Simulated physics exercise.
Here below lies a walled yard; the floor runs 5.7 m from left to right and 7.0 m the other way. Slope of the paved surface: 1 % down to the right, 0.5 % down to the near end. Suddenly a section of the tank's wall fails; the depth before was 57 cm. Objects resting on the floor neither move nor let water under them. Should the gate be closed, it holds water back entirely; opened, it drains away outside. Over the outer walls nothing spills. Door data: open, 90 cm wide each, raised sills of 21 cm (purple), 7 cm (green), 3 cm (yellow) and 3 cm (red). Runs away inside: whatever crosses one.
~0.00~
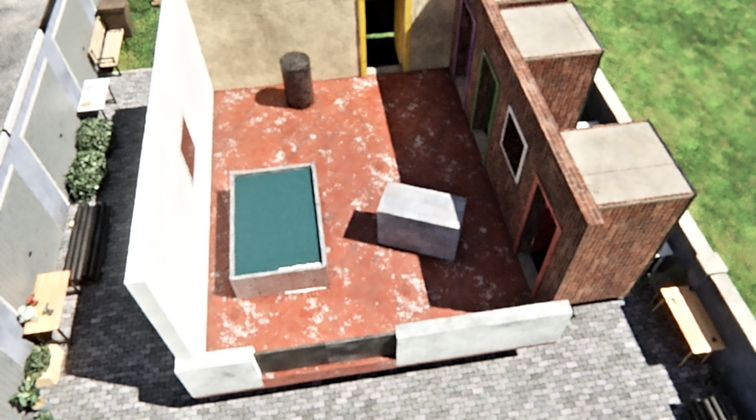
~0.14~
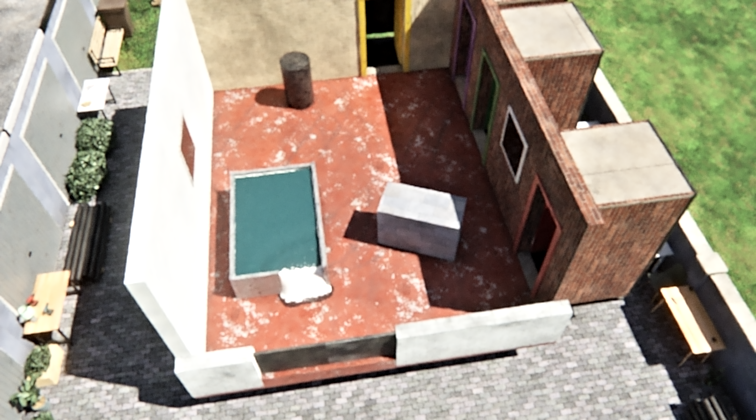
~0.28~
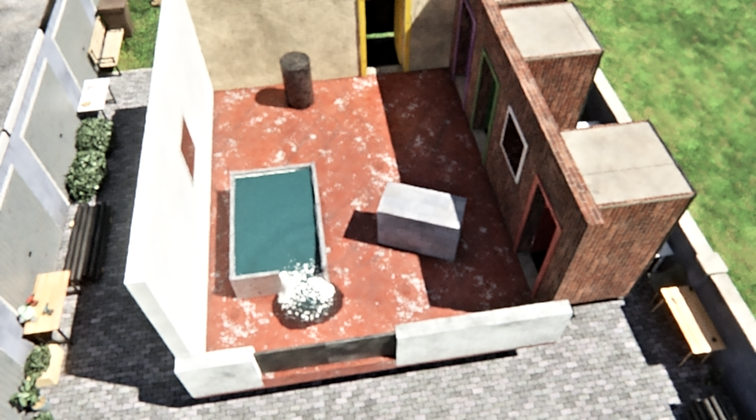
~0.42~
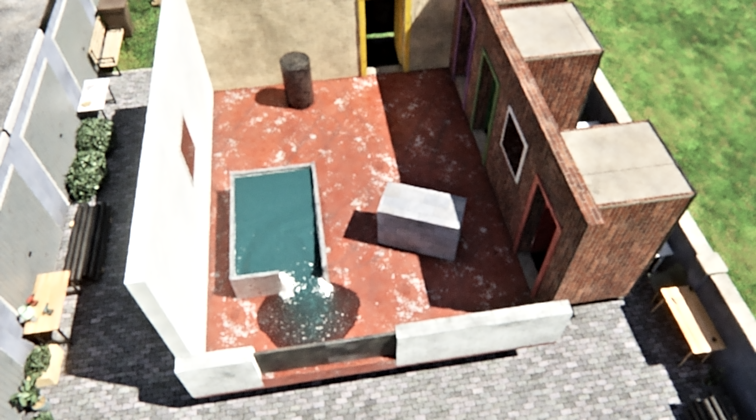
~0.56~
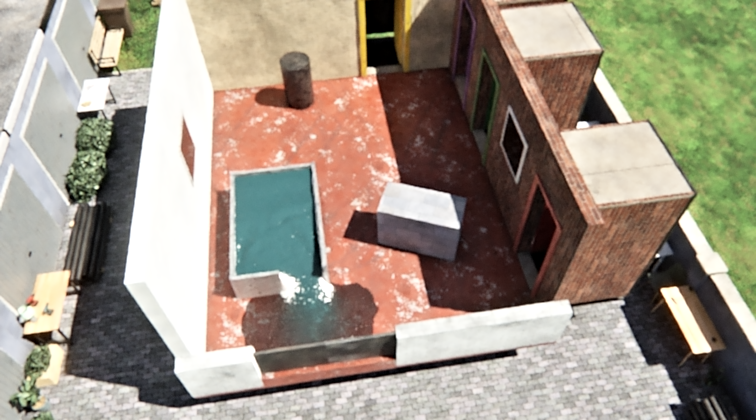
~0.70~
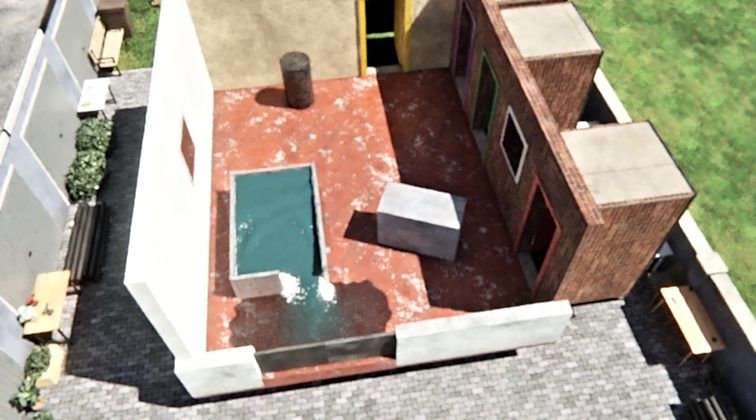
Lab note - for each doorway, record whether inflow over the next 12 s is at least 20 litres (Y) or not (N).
Purple door: Within the allowance. Green door: Within the allowance. Yellow door: Within the allowance. Red door: Beyond the allowance.
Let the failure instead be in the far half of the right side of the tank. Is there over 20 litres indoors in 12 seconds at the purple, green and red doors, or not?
So purple ends up short of it, green past the limit, red past the limit.
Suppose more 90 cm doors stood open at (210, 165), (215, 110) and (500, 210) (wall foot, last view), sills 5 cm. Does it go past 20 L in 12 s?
In that order: Short of it, short of it, short of it.
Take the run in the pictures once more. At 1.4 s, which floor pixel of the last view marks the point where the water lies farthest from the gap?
Somewhere about (467, 335).
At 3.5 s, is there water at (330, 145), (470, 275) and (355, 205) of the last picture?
Untouched, soaked, untouched.
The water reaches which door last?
It's the yellow door.
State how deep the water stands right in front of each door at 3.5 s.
In cm: Purple 0, green 0, yellow 0, red 15.
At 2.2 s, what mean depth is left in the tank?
Some 36 cm on average.
After 1.4 s water covers 10 % of the floor and is deepest (35 cm) near (317, 357); purple door not reached, green door not reached, yellow door not reached, red door not reached.
After 2.2 s water covers 20 % of the floor and is deepest (34 cm) near (316, 347); purple door not reached, green door not reached, yellow door not reached, red door 5 cm at the sill, 1 L in.
After 3.5 s water covers 30 % of the floor and is deepest (24 cm) near (317, 357); purple door not reached, green door not reached, yellow door not reached, red door 15 cm at the sill, 74 L in.
After 7.0 s water covers 70 % of the floor and is deepest (14 cm) near (317, 357); purple door 2 cm at the sill, 0 L in, green door 3 cm at the sill, 0 L in, yellow door not reached, red door 12 cm at the sill, 258 L in.
After 12.0 s water covers 90 % of the floor and is deepest (10 cm) near (328, 355); purple door 7 cm at the sill, 0 L in, green door 3 cm at the sill, 0 L in, yellow door 5 cm at the sill, 5 L in, red door 8 cm at the sill, 382 L in.
